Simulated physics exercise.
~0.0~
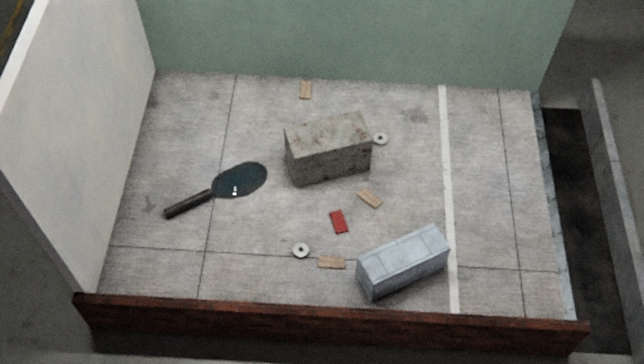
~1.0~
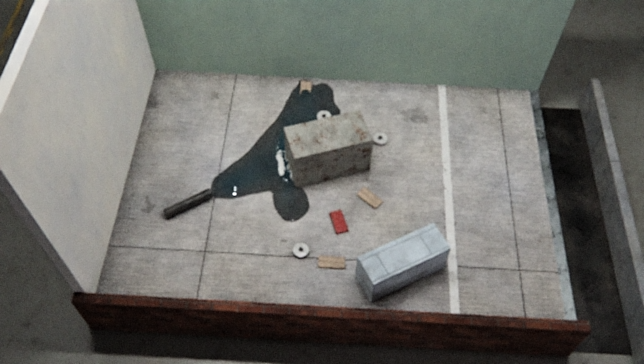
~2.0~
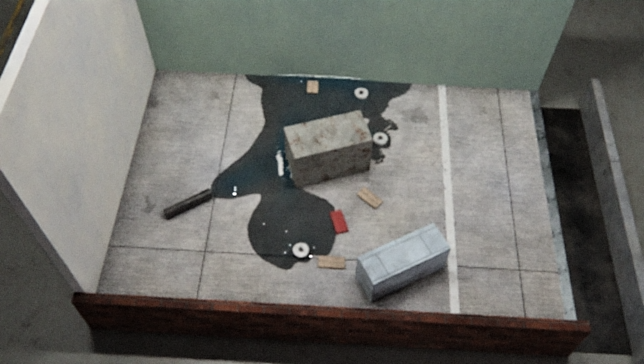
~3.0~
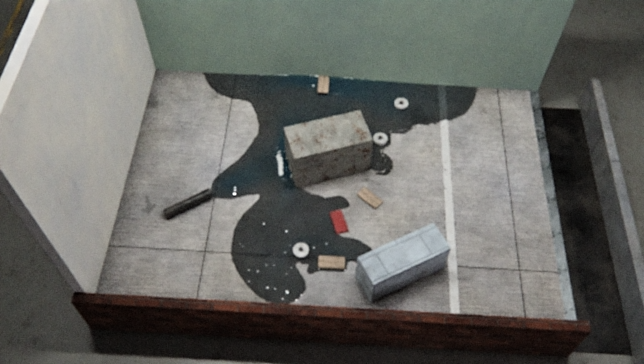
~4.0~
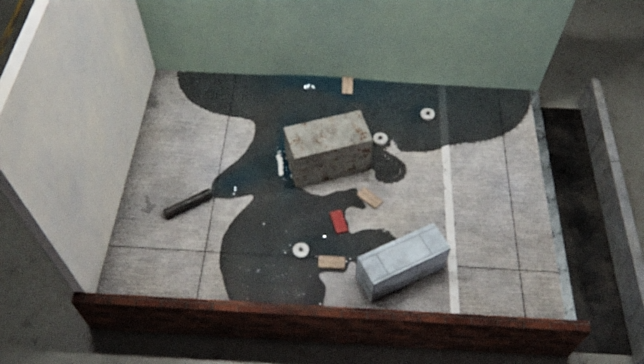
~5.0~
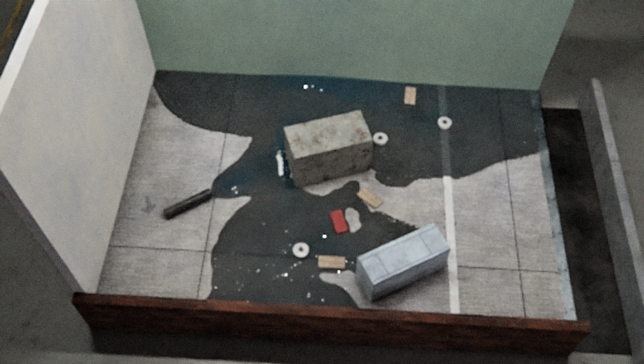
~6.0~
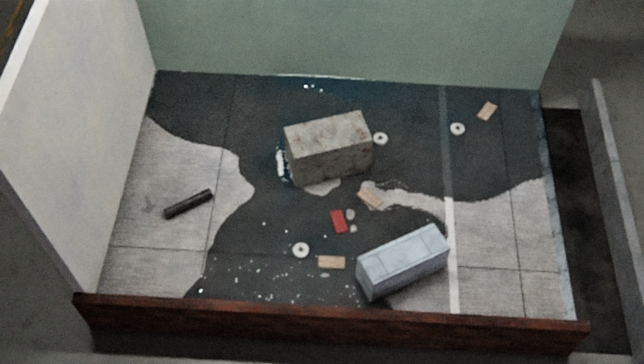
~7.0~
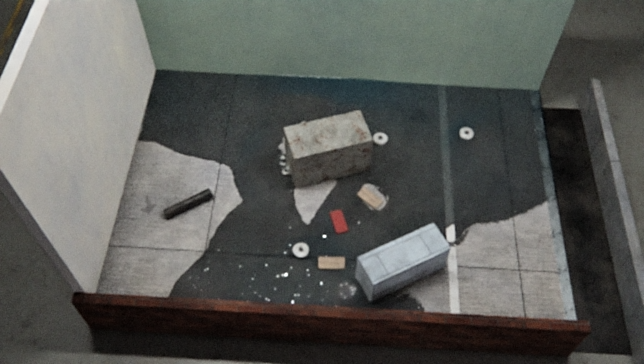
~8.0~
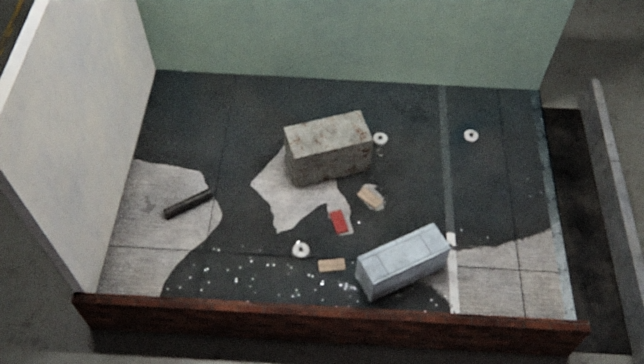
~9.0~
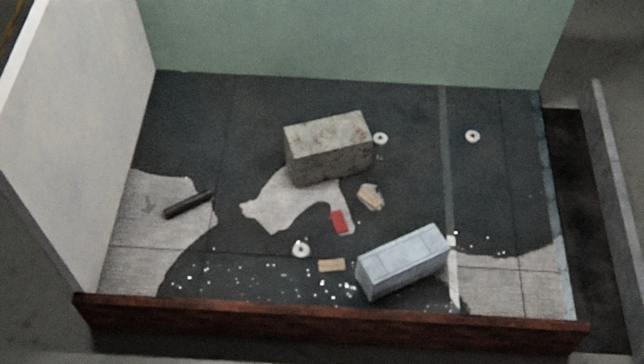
A grey wash-down bay with a white wall at left, a green wall behind and a brown sill in front is seen from above. A dark pipe end sends water toward a pale block, while a silvery block, a red board, tan boards and white lids lie about, with a white line at right. The water splits around the pale block, spreading along the green wall and toward the sill. One tan board drifts right along the back, crosses the line and disappears; a lid also slides across and stops. The red board stays short of the line, beside a dry patch.
